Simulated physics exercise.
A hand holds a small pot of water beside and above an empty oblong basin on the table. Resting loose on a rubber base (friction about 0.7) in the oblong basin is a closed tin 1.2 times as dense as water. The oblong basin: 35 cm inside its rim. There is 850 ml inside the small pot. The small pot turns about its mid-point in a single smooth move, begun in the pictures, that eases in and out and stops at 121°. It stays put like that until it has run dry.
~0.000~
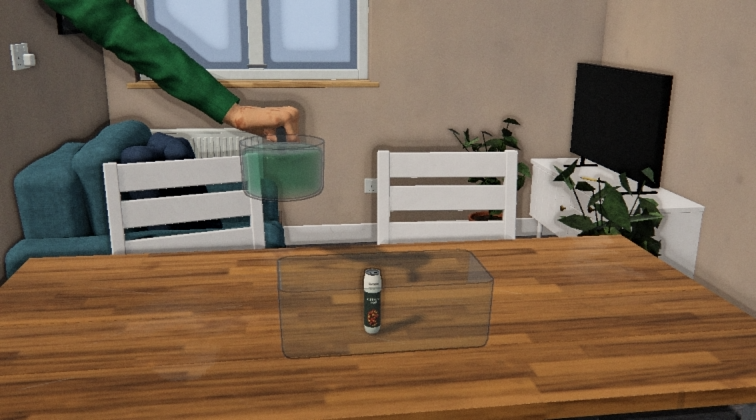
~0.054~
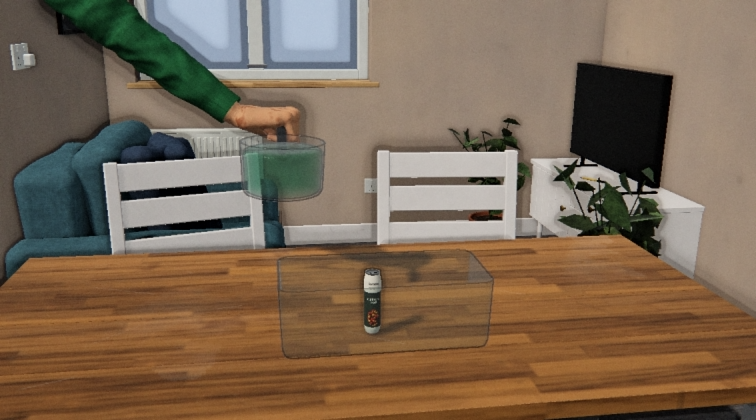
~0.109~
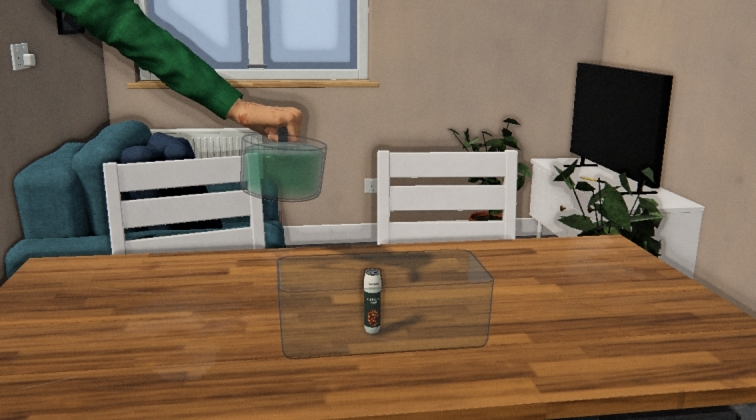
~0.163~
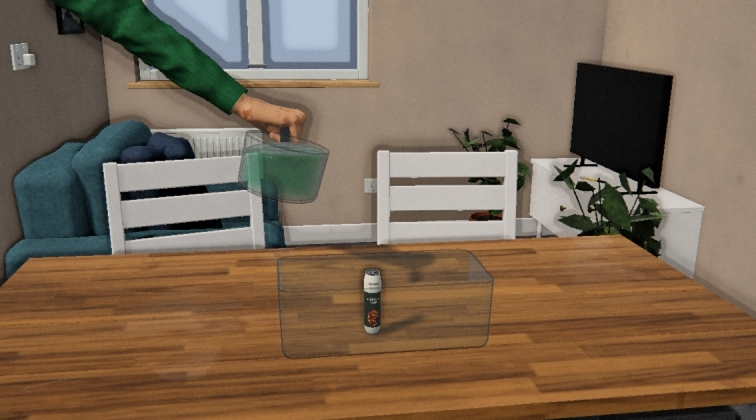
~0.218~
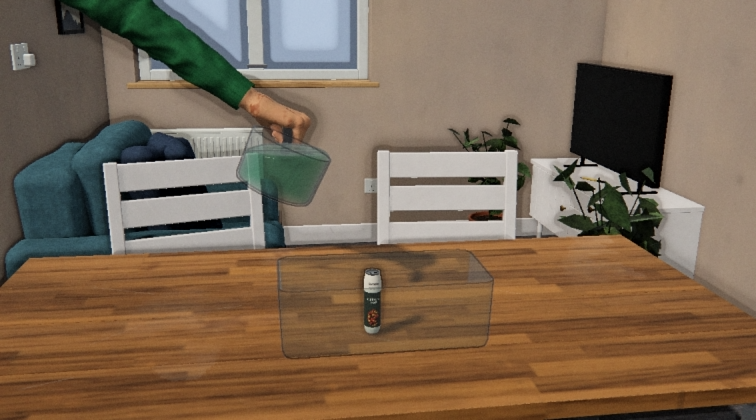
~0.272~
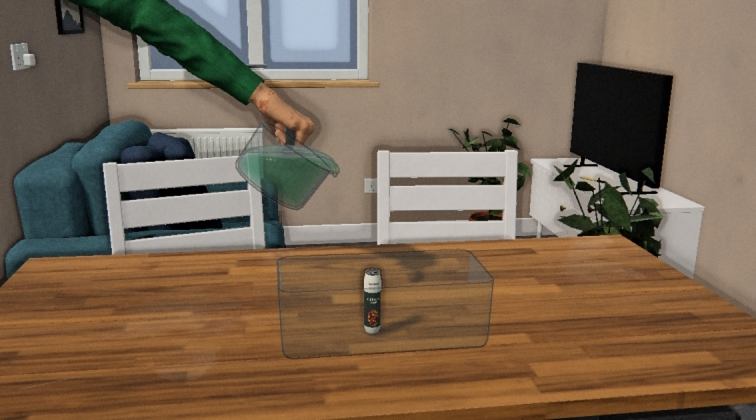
The video shows a green-sleeved hand holding a small clear pot of greenish liquid above a wooden table, where a small can stands inside a transparent oblong basin, and steadily tilting the pot rightward until liquid reaches its rim.
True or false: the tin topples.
True.
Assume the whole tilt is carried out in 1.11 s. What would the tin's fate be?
Outcome - the tin comes down.
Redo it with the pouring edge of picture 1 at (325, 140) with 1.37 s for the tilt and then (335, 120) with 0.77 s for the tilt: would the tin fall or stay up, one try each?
Try 1: Still standing; try 2: Tipped over.
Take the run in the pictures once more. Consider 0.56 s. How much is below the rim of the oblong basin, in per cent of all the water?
Some 28 per cent.
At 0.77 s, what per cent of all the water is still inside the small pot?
What remains is about 2 percent of it all.
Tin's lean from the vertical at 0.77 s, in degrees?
It leans about 0° from upright.
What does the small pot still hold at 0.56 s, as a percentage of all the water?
About 24 percent.
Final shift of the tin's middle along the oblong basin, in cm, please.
Roughly 9.5 cm.
By 0.56 s the tilt is 105° and 24 per cent is still to pour; the tin stands where it began.
By 0.77 s the tilt is 121° and 2 per cent is still to pour; the tin stands 2 cm from where it began.
By 1.00 s the tilt is 121° and 0 per cent is still to pour; the tin leans 57°.
By 1.24 s the tilt is 121° and 0 per cent is still to pour; the tin lies on its side.
At rest the tin lies on its side.
